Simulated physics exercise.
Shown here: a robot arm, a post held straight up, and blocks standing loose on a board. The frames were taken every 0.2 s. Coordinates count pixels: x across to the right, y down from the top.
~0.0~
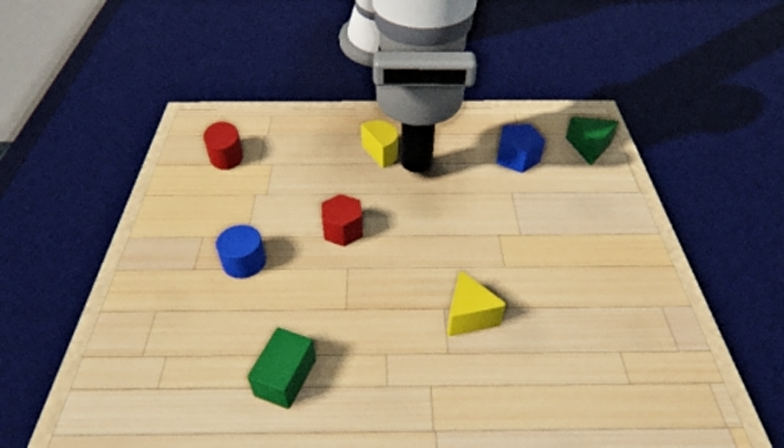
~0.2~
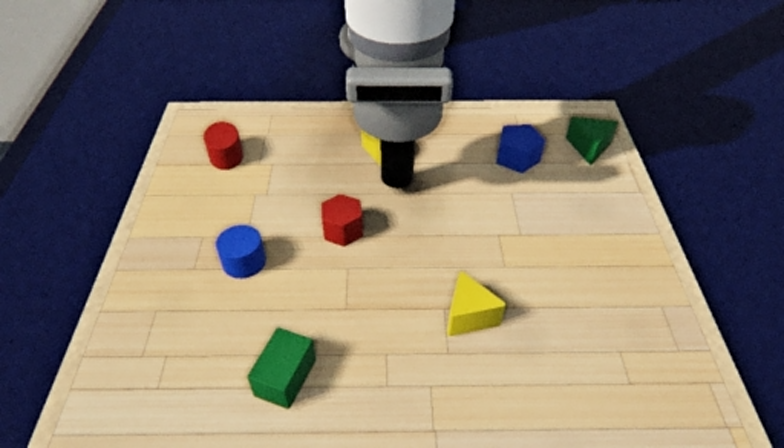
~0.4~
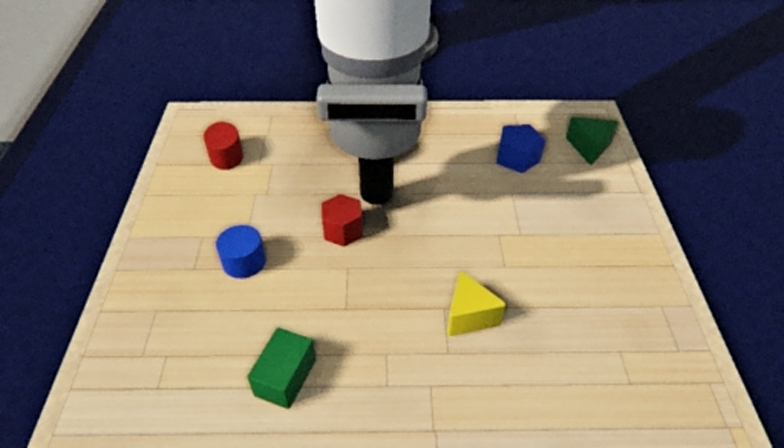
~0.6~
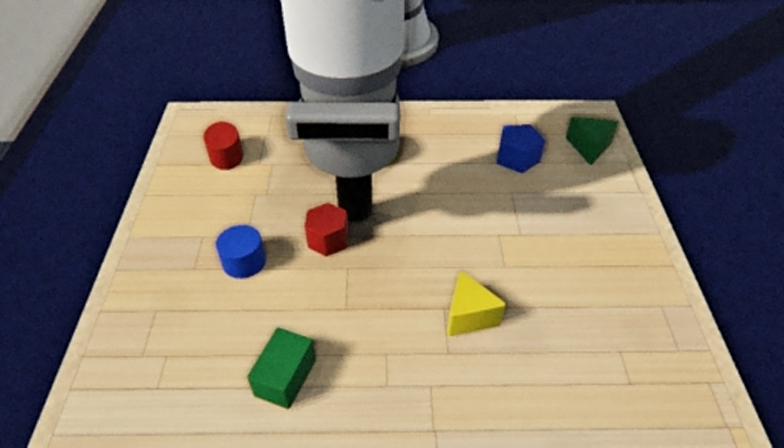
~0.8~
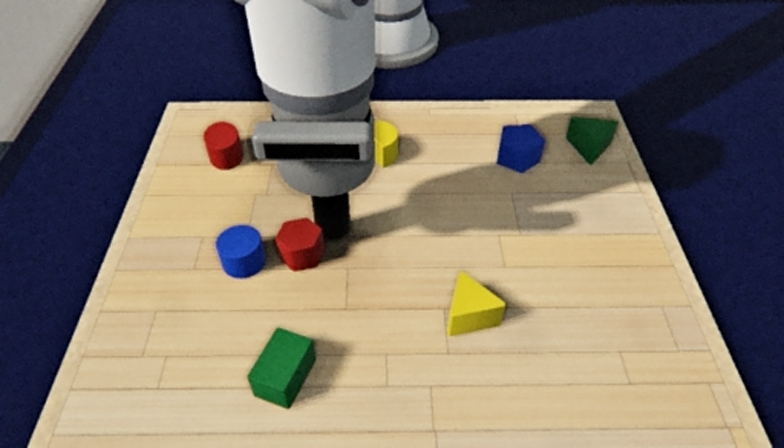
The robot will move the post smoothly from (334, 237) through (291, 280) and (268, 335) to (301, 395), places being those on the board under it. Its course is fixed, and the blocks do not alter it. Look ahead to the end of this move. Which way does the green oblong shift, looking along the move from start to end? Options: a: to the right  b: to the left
I'll go with b - to the left.
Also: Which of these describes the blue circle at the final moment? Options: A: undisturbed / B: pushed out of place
(B)
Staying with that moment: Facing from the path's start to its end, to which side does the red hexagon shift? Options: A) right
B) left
The one that fits is A, right.
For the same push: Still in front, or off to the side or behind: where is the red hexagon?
I believe the red hexagon loses its place ahead of the post and slips off.
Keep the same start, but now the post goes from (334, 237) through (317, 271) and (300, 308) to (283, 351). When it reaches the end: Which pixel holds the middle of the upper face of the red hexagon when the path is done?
At pixel (262, 262).
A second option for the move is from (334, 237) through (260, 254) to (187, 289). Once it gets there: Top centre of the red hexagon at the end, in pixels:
I expect it at (244, 271).
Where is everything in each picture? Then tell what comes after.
Lower end of the post at (417, 163), tops of blocks, blue circle at (238, 240), green oblong at (281, 357), red hexagon at (341, 209), in the first picture.
Post at (397, 178), blocks as before, in the second picture.
Post at (377, 193), blocks as before, in the third picture.
Post at (356, 210), red hexagon at (326, 218), in the fourth picture.
Post at (333, 227), blue circle at (238, 240), green oblong at (281, 357), red hexagon at (299, 233), in the fifth picture.
On the path given first. One third of the way, post at (289, 270); blue circle at (223, 244); red hexagon at (245, 270), turned 35° clockwise.
Two thirds of the way, post at (266, 326); blue circle at (223, 244); red hexagon at (219, 285), turned 70° clockwise.
At the end, post at (299, 386); blue circle at (223, 244); green oblong at (304, 417), turned 55° clockwise; red hexagon at (219, 285), turned 70° clockwise.
